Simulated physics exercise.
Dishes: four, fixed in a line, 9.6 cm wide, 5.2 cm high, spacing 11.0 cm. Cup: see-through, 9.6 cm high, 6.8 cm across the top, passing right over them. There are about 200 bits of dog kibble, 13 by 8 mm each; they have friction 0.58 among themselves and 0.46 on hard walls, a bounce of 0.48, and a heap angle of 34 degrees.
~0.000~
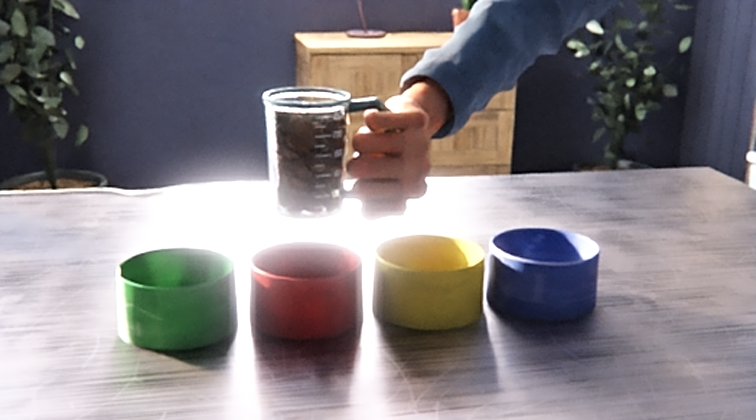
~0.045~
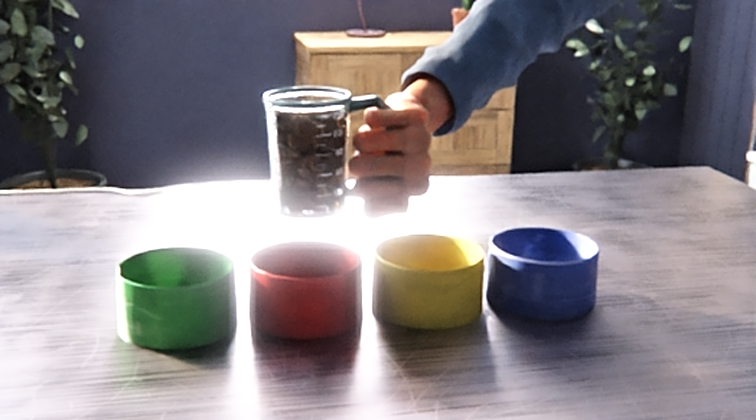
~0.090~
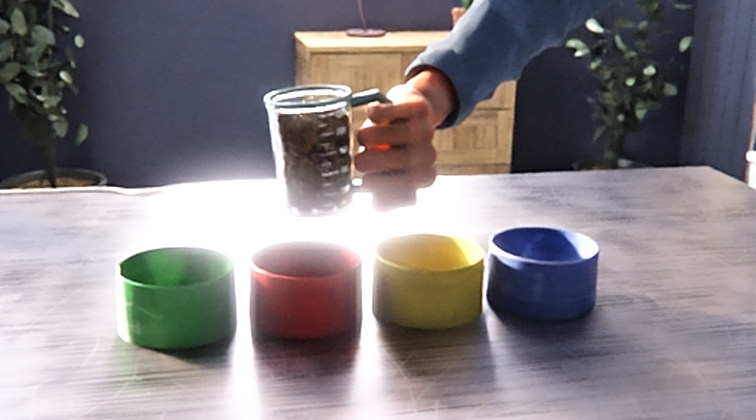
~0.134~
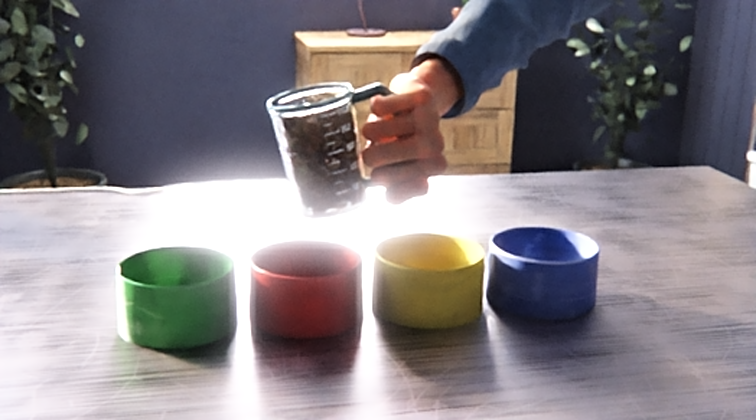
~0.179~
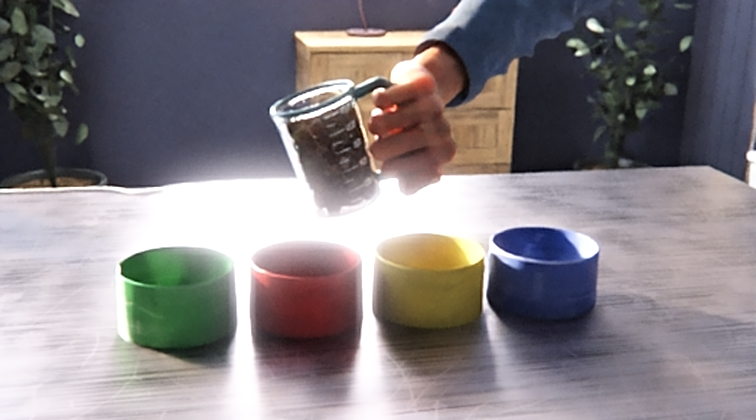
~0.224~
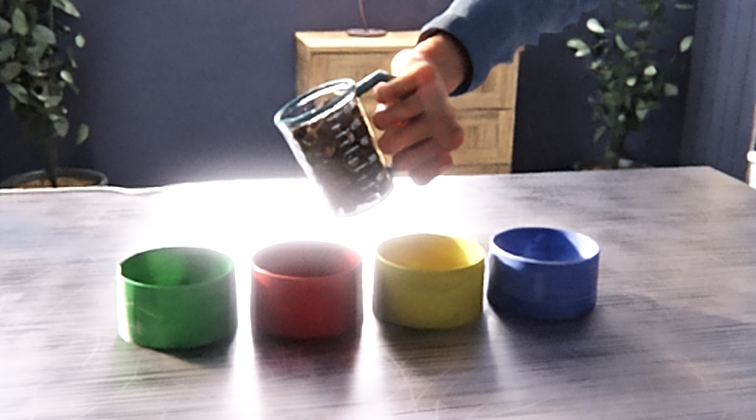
A hand held a clear measuring cup of dog kibble above a table with green, red, yellow and blue dishes, then tilted it to the left while shifting it slightly to the right.
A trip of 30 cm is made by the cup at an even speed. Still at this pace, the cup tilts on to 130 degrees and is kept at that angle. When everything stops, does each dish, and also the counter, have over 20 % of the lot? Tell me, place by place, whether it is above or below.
Red dish: Below the mark; blue dish: Below the mark; green dish: Below the mark; yellow dish: Above the mark; counter: Below the mark.
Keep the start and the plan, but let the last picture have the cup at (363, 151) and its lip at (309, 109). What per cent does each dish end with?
The red dish keeps 0, the blue dish 100, the green dish 0 and the yellow dish 0.
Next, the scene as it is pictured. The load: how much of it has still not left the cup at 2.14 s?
Close to 0 per cent of the load, I'd guess.
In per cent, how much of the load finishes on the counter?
Estimate: Close to 5 %.
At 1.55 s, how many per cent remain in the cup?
My estimate is about 0 per cent.
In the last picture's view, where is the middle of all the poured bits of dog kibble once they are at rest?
After settling, the middle sits near (422, 284).
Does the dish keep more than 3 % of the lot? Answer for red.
As for red: That's right.
Then, at 1.02 s, tilt 130 degrees; cup holds 20 %, red 5 %, yellow 65 %.
After 1.55 s, tilt 130 degrees; cup holds 0 %, red 5 %, yellow 90 %.
Then, at 2.14 s, tilt 130 degrees; cup holds 0 %, red 5 %, yellow 90 %.
In the end, at 2.4 s, red 5 %, blue 0 %, green 0 %, yellow 90 %, counter 5 %.
